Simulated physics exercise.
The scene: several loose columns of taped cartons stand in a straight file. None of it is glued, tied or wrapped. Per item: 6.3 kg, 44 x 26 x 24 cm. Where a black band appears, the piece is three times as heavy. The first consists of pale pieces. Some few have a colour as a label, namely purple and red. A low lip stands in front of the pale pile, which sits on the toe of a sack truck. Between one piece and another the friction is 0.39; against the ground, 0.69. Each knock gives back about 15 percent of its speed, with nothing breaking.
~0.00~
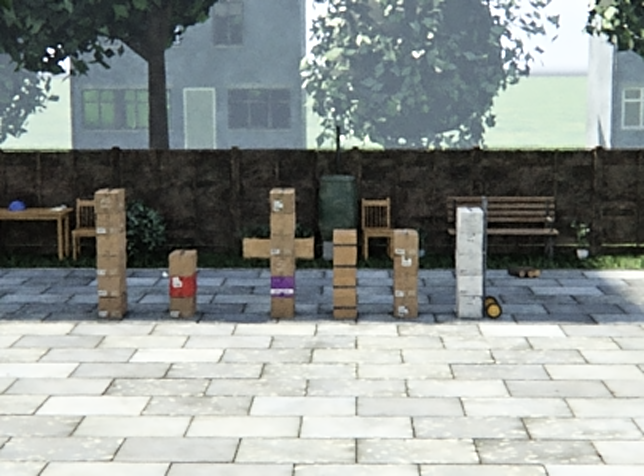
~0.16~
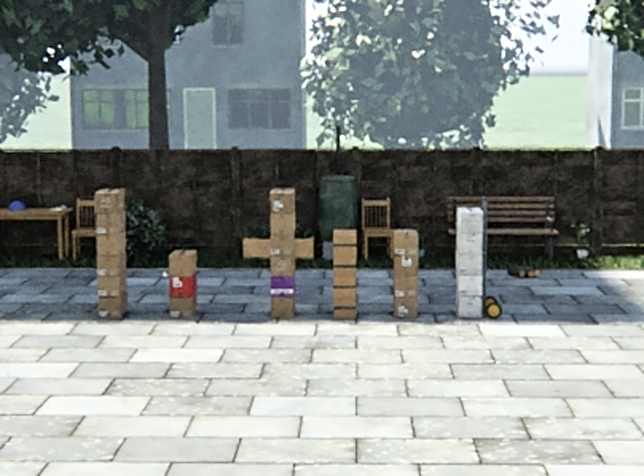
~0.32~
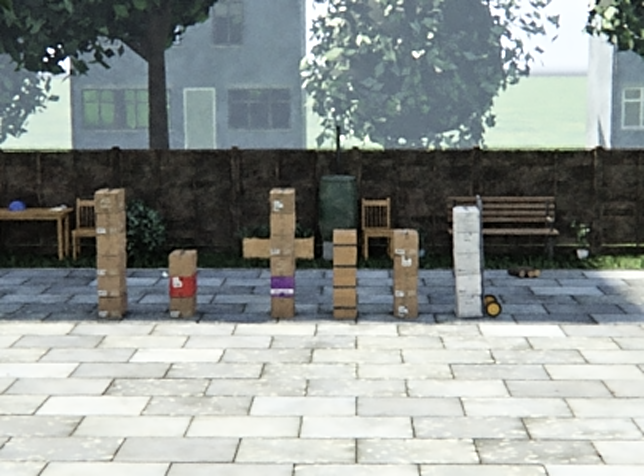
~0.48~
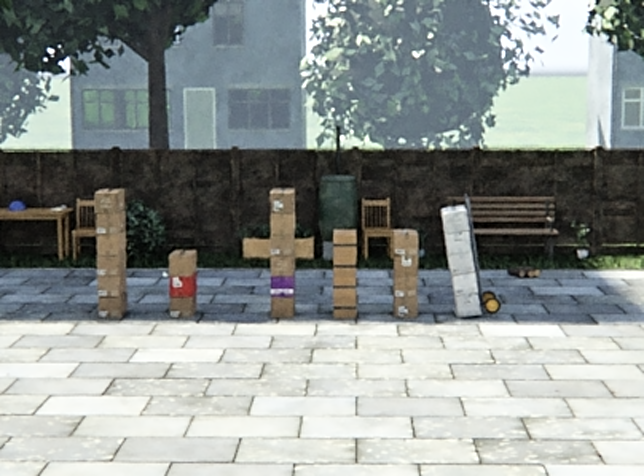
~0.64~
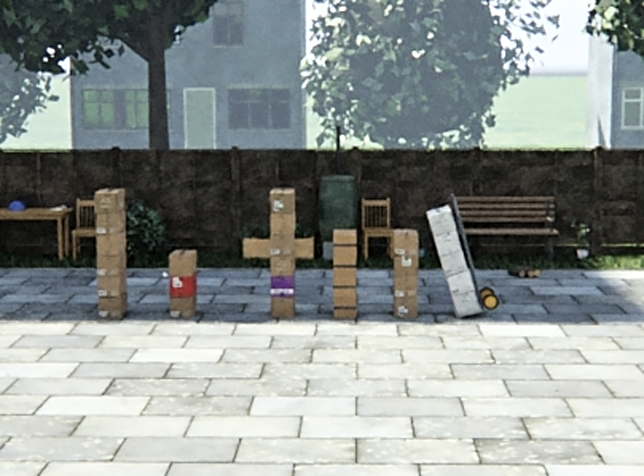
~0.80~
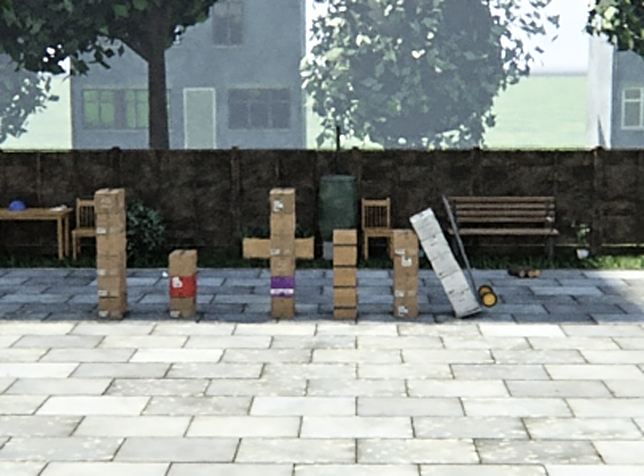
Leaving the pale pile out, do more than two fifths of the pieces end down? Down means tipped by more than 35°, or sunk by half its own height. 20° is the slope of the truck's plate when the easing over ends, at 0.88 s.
Yes.
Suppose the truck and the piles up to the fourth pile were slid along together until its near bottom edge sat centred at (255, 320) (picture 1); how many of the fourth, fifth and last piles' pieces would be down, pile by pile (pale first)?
You'd get fourth 6, fifth 3 and last 5.
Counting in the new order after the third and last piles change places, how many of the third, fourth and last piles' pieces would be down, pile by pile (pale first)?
Down per pile: Third 6, fourth 6, last 0.
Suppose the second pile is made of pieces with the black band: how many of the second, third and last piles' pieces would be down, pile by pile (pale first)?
Second 0, third 0, last 0.
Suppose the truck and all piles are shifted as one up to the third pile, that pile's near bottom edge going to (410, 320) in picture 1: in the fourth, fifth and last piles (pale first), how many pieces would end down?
Pile by pile, you'd see fourth at 0, fifth at 0 and last at 0 down.
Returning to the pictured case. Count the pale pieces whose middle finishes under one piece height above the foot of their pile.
2.
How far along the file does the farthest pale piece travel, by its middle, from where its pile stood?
Something like 140 cm along the file.
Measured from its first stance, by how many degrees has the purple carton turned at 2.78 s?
About 20°.
Around 1.54 s, 5 of the pale pile down; none of the 23 other cartons down, 6 disturbed.
Around 2.78 s, 5 of the pale pile down; 8 of the 23 other cartons down; purple carton tipped 20°.
Around 4.66 s, 5 of the pale pile down; 17 of the 23 other cartons down; purple carton on its side; red carton tipped 59°, 19 cm lower.
Finally (5.6 s), 5 of the pale pile down; 21 of the 23 other cartons down; purple carton on its side; red carton tipped 59°, 19 cm lower. That is 91 per cent. Seen by the last camera, middles, purple carton near (239, 303), red carton near (152, 300).
